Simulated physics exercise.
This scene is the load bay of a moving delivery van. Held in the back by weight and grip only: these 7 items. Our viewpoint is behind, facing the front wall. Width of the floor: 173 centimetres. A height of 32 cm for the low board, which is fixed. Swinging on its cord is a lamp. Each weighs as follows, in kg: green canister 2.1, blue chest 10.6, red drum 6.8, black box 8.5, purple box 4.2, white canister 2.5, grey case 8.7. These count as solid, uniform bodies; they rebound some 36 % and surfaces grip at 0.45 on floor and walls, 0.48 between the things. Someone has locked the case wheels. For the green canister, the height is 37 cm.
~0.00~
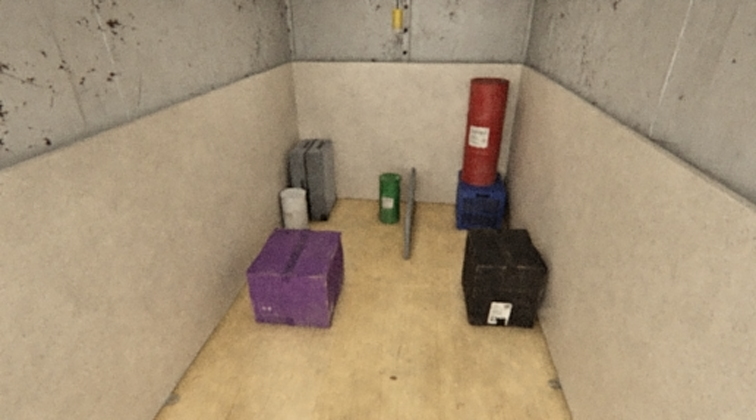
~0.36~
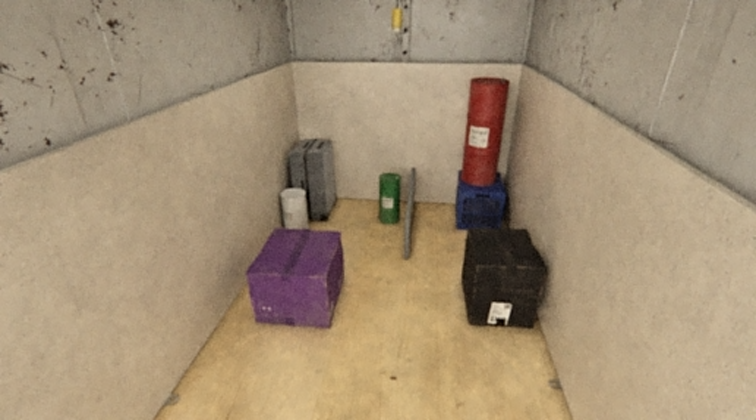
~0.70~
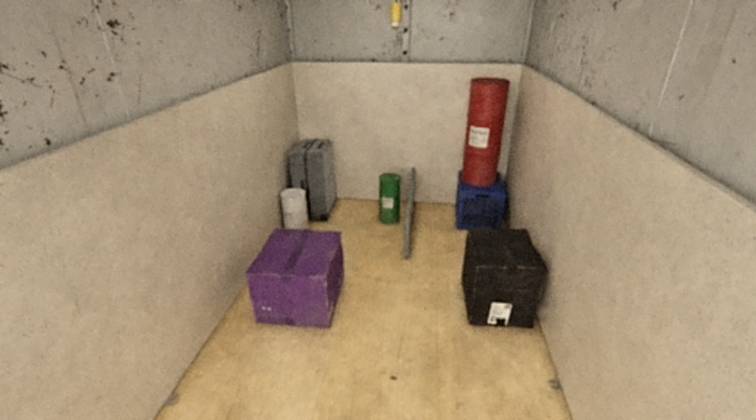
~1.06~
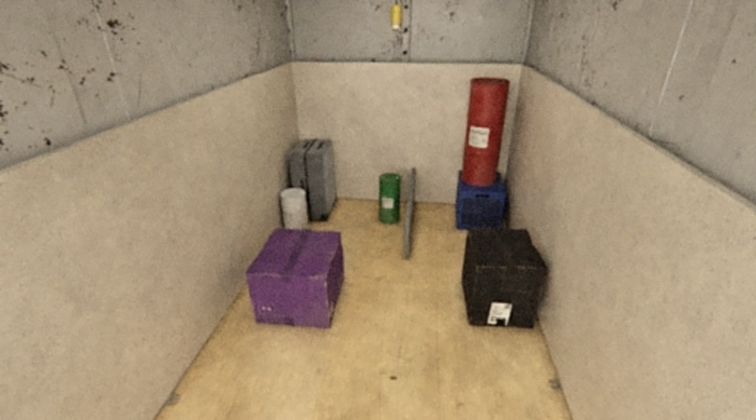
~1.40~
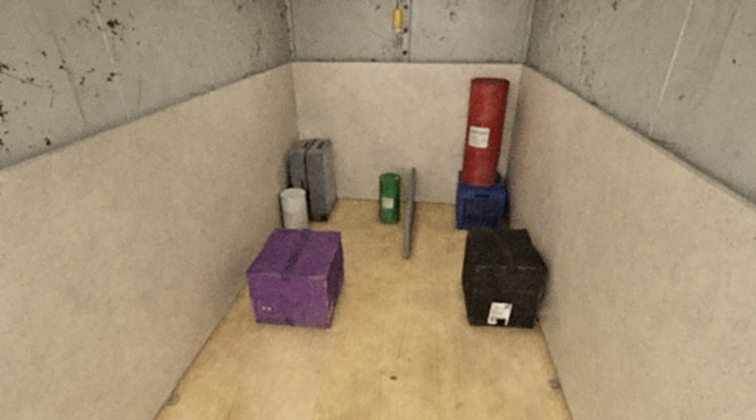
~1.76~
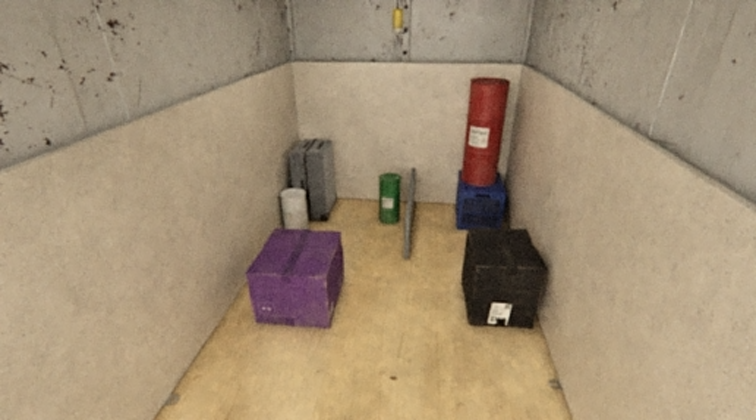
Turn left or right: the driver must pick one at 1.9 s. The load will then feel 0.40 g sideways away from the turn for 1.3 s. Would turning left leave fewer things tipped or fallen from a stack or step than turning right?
The van will fare best going left.
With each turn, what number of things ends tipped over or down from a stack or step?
A left turn gives 0, a right turn gives 2.
Turning left. Around 2.56 s, push 0.40 g right; red drum at 7° to upright.
Around 3.36 s, no push.
Around 4.06 s, green canister resting near (390, 199); blue chest resting near (479, 200).
Finally (4.8 s), all 7 still in place (within 15 cm). Final places as that camera would see them, green canister near (390, 199), blue chest near (479, 200).
Turning right instead, green canister and red drum tipped over or down from a stack or step, 2 of 7 in all.
